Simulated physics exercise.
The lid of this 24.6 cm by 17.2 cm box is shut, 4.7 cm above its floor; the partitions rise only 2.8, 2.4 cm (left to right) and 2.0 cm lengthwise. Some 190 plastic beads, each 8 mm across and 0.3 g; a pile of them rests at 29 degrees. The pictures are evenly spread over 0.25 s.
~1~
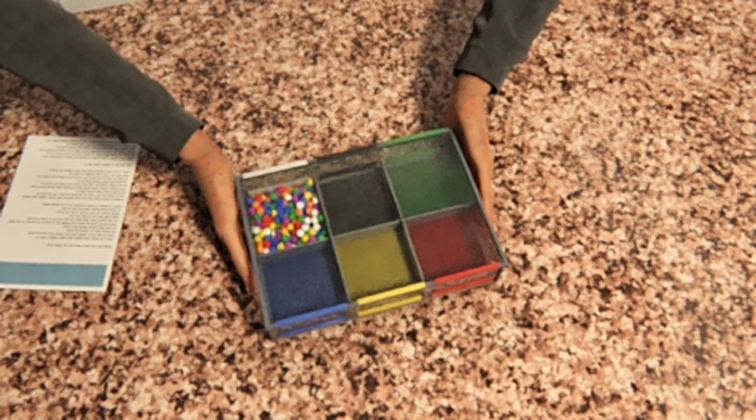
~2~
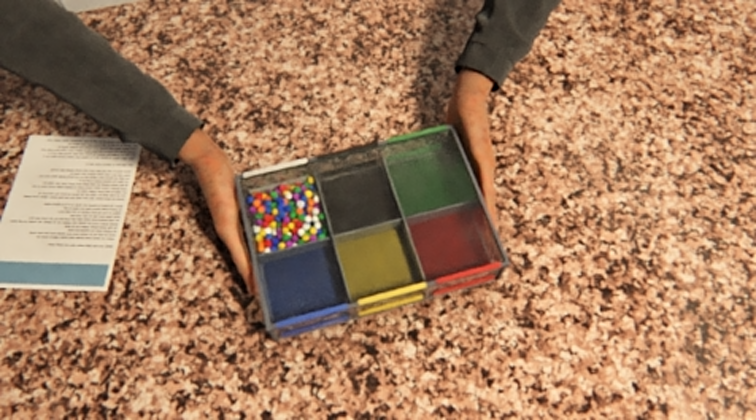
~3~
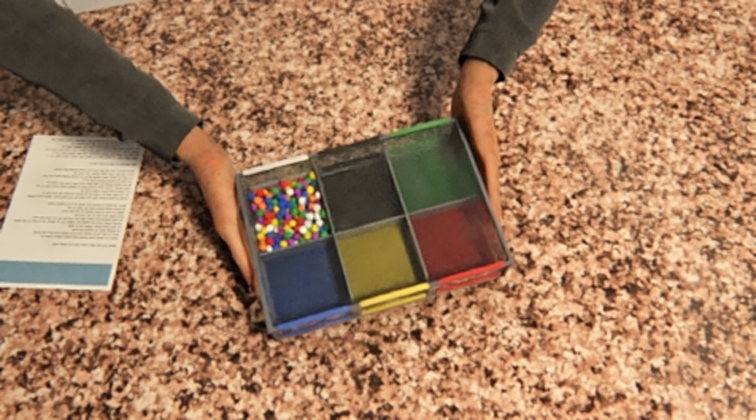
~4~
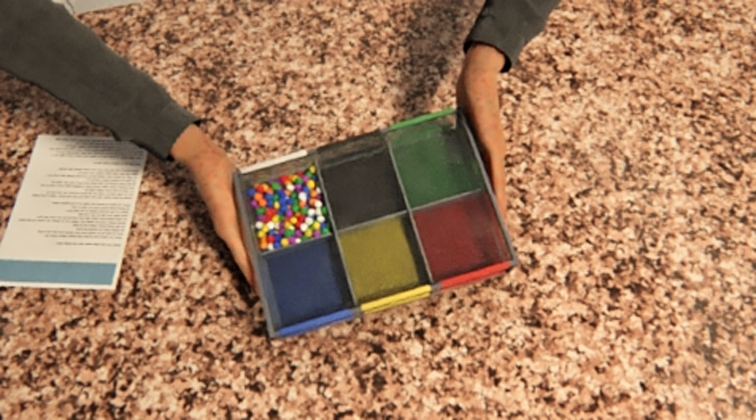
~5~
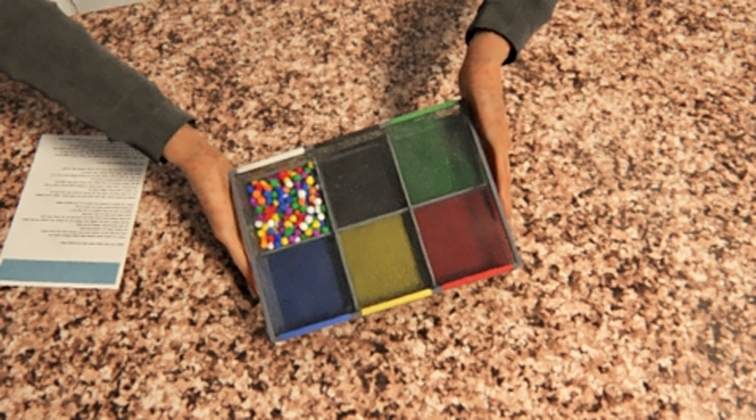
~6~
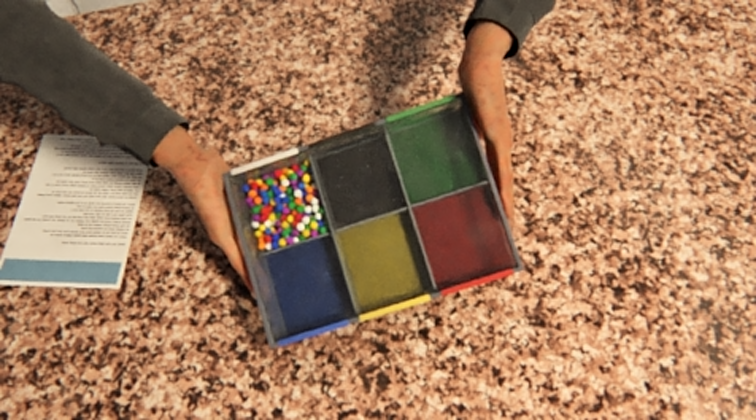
Two hands held a shallow box with six coloured compartments above a speckled surface and gradually tilted it toward the front left, while the multicoloured beads stayed piled in the white-marked back left section.
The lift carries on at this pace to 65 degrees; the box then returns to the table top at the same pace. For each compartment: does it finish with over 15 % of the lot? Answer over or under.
Red compartment: Under; blue compartment: Over; green compartment: Under; yellow compartment: Under; white compartment: Over; black compartment: Under.
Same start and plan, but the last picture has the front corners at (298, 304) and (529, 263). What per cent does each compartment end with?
Red 10, blue 5, green 0, yellow 15, white 70, black 5.
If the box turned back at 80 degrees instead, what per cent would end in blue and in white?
Blue 70; white 30.
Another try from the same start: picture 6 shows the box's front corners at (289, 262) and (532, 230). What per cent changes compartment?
Then about 15 per cent.
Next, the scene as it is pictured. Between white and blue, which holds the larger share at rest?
It is the white one.
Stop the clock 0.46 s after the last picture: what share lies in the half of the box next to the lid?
Roughly 30 per cent.
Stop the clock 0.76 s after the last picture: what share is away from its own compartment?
Roughly 35 per cent.
Then, 0.46 s after the last picture, tilt 62 degrees; blue 25 %, white 75 %.
Then, 0.76 s after the last picture, tilt 25 degrees; blue 35 %, white 65 %.
Then, 1.17 s after the last picture, tilt 0 degrees; blue 35 %, white 65 %.
In the end, red 0 %, blue 35 %, green 0 %, yellow 0 %, white 65 %, black 0 %.
